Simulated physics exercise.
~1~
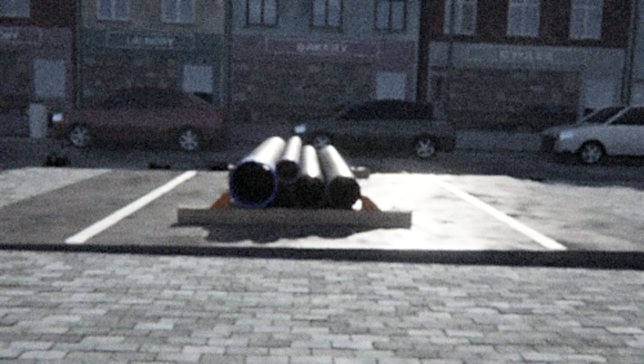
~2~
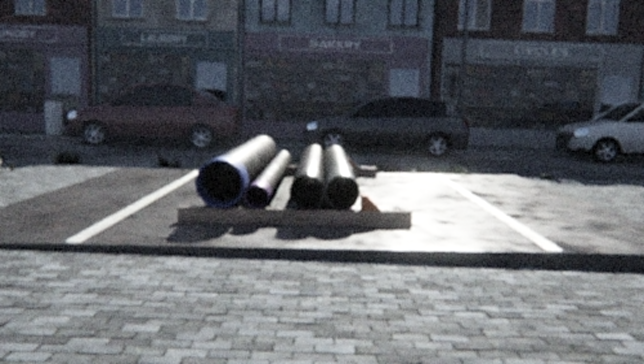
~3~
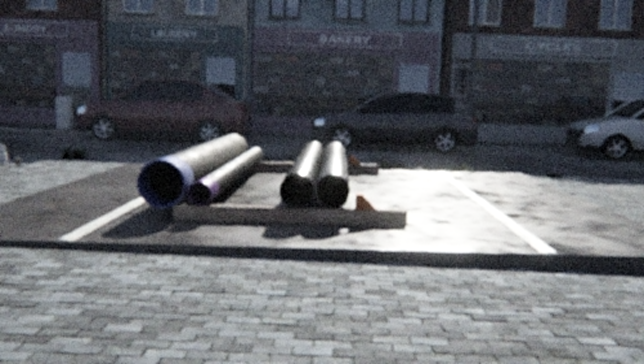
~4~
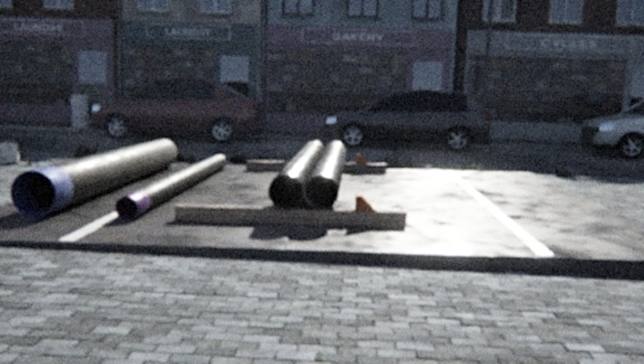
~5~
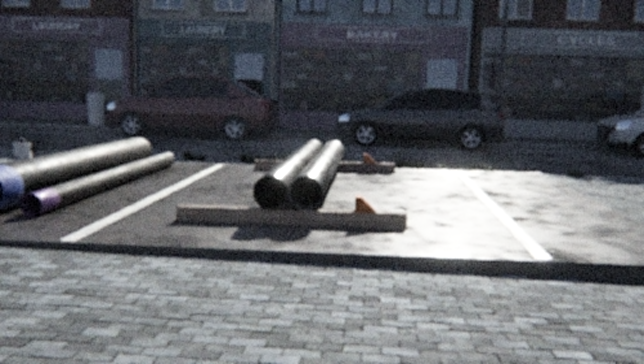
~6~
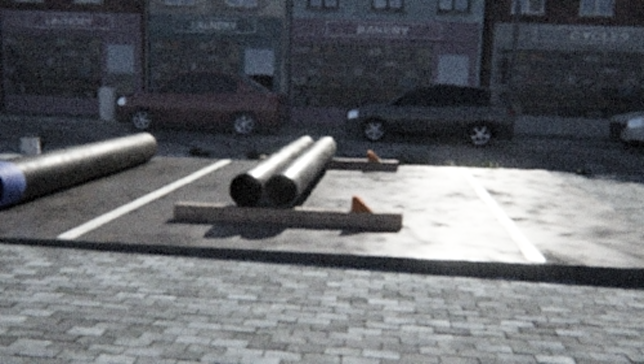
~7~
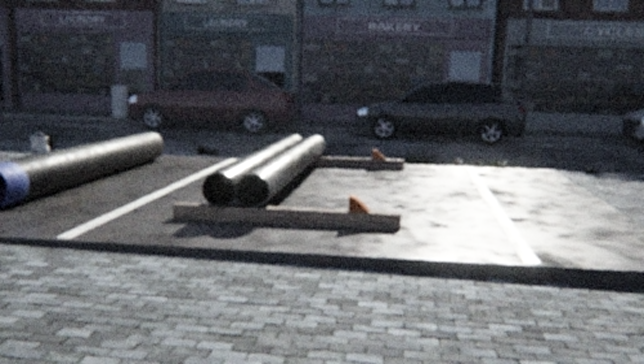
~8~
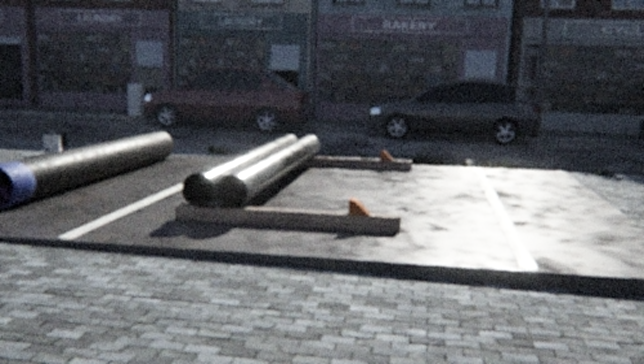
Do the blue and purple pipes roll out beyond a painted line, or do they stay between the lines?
Both of them roll out beyond a painted line, crossing the white one on the left.
